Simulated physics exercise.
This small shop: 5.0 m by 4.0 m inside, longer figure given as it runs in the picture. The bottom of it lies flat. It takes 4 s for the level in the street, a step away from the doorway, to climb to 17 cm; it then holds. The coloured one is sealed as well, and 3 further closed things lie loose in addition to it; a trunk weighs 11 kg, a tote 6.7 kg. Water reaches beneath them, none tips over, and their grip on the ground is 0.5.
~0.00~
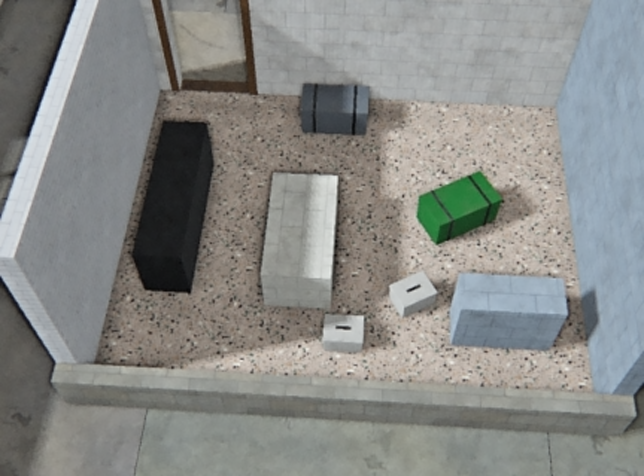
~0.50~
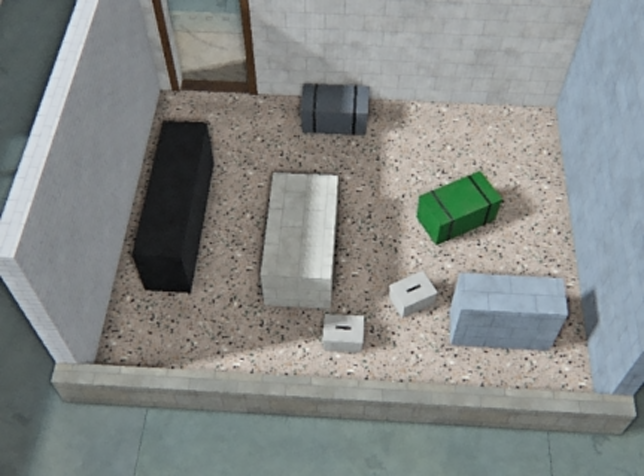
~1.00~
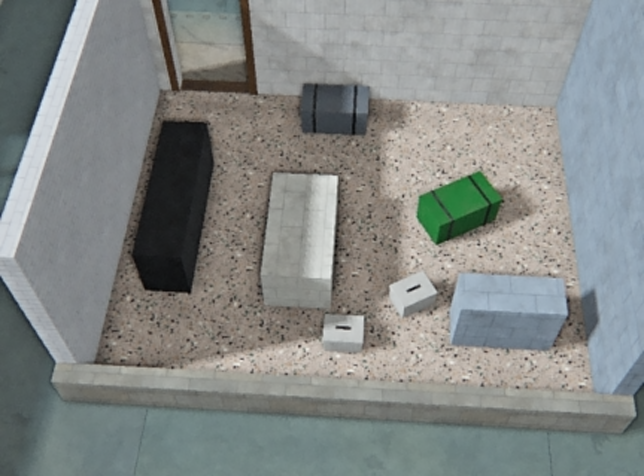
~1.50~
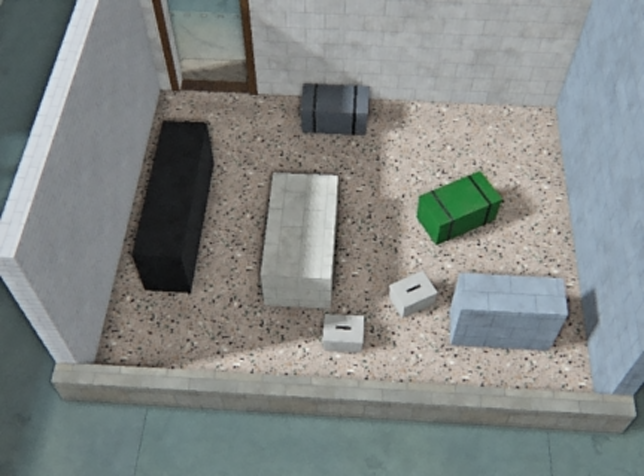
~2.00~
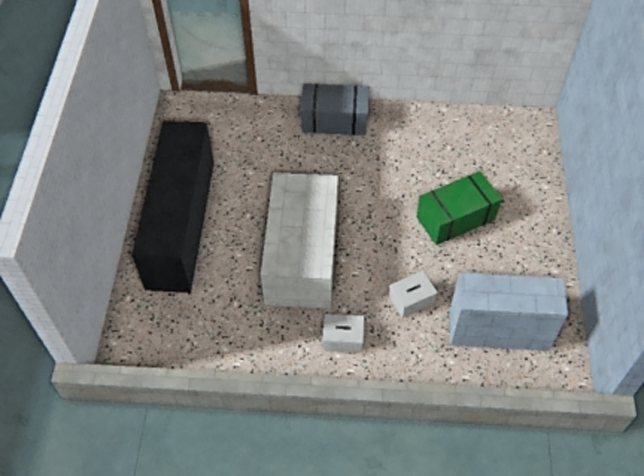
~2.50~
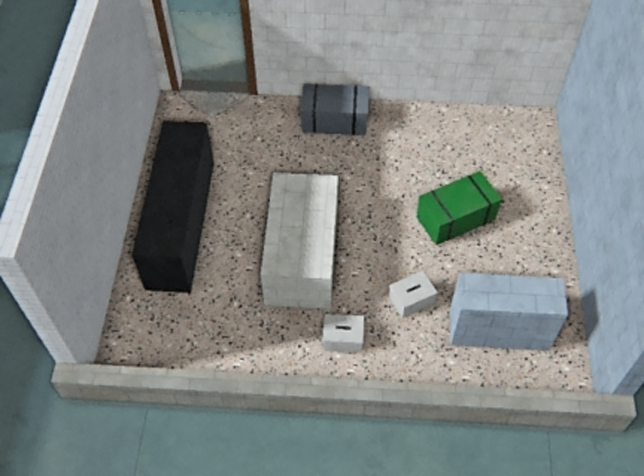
A small walled shop with dark and pale blocks, a green trunk and other closed boxes stayed still while the grey ground outside turned bluish-green with water, which showed beyond the doorway too.
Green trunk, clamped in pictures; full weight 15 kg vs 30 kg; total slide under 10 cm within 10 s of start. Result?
Even the lighter choice passes.
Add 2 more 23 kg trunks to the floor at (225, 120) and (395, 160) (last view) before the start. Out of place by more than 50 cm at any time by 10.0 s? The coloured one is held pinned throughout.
Beyond, below.
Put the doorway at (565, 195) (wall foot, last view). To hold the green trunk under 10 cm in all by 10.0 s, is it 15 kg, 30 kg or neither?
Moved there, the heavy choice alone works.
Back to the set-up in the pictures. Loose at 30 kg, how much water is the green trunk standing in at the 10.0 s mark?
Something like 3 centimetres.
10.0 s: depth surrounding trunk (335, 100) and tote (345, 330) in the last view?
Around 1 cm and 3 cm.
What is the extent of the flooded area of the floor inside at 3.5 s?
Around 2.0 m2 of it.
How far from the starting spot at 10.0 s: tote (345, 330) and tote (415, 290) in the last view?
One is off by 0 cm, the other by 0 cm, in the order asked.
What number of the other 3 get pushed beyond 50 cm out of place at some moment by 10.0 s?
I make it 0.
After 3.5 s the green trunk would be 0 cm from its start with 15 kg and 0 cm from its start with 30 kg; 0 cm of water round it then.
After 4.5 s the green trunk would be 0 cm from its start with 15 kg and 0 cm from its start with 30 kg; 0 cm of water round it then.
After 7.0 s the green trunk would be 0 cm from its start with 15 kg and 0 cm from its start with 30 kg; 2 cm of water round it then.
After 10.0 s the green trunk would be 0 cm from its start with 15 kg and 0 cm from its start with 30 kg; 3 cm of water round it then.
